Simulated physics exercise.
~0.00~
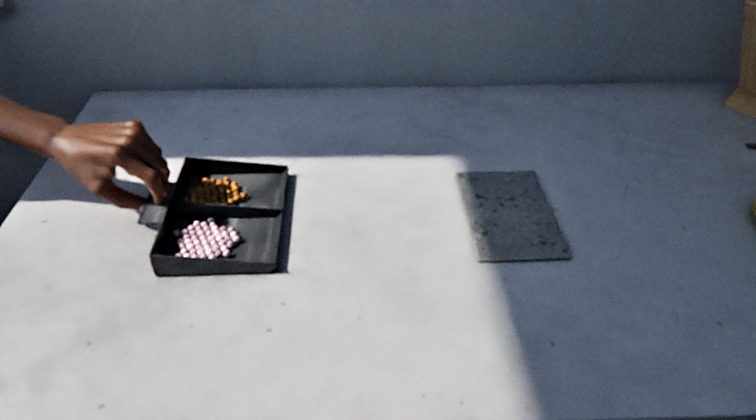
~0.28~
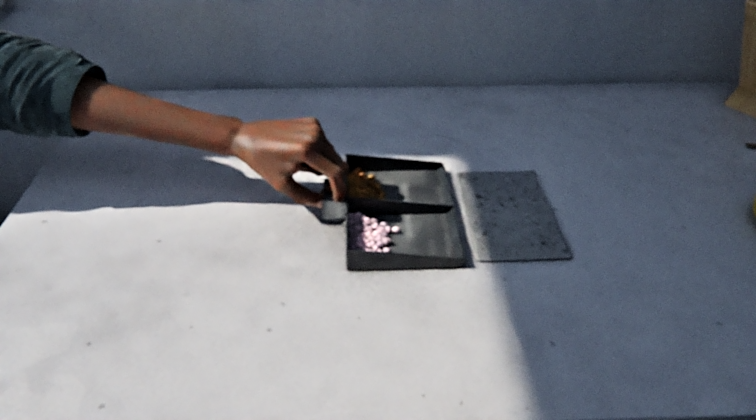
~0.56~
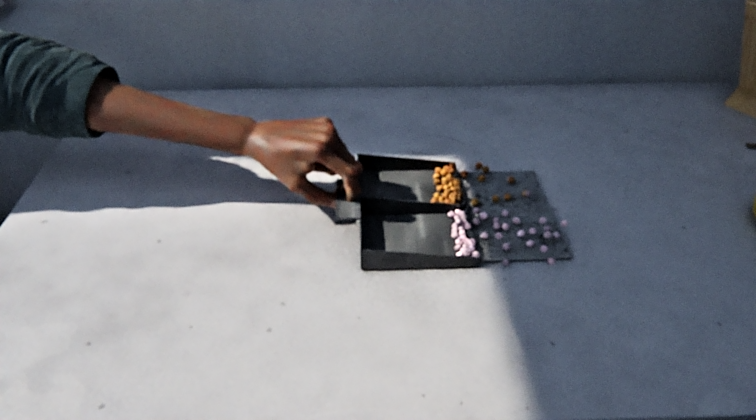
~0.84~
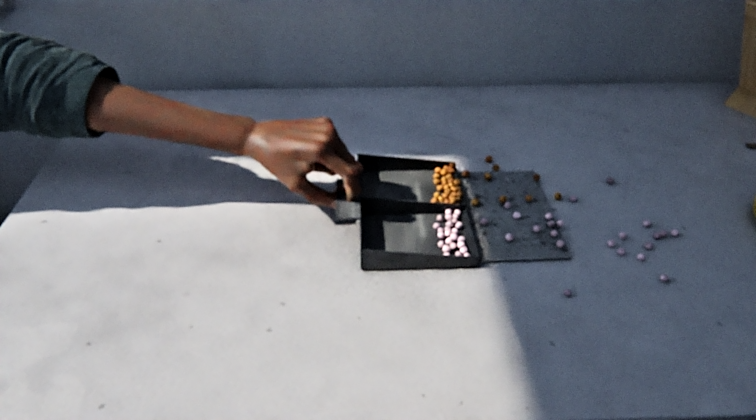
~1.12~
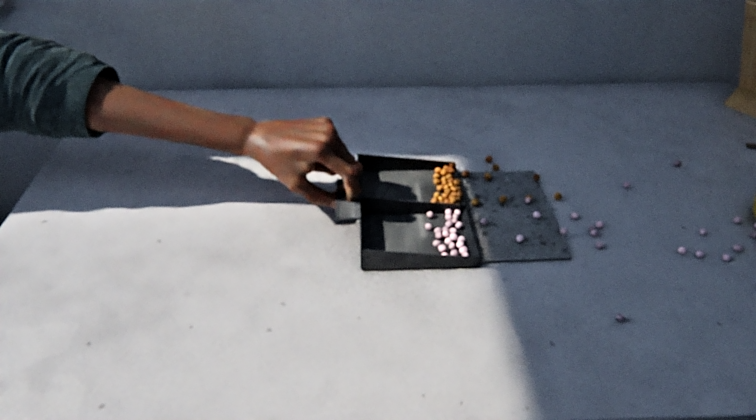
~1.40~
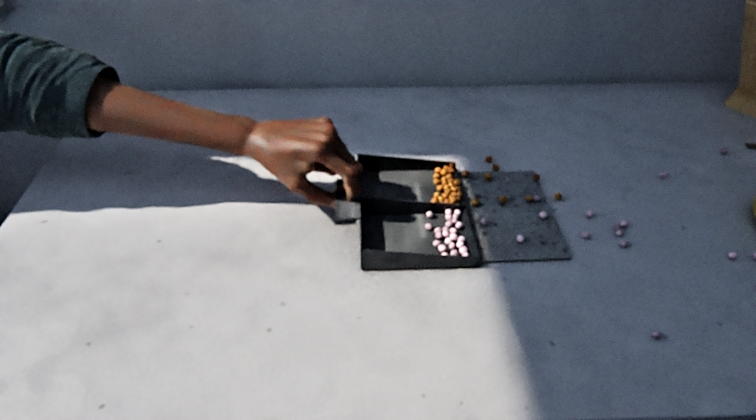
On a pale table partly in shadow, a hand pushes a divided black tray of orange and pink beads right until it stops at a gray slab; beads from both sections spill over the front, more of them pink, scattering across the slab and table while many remain inside.
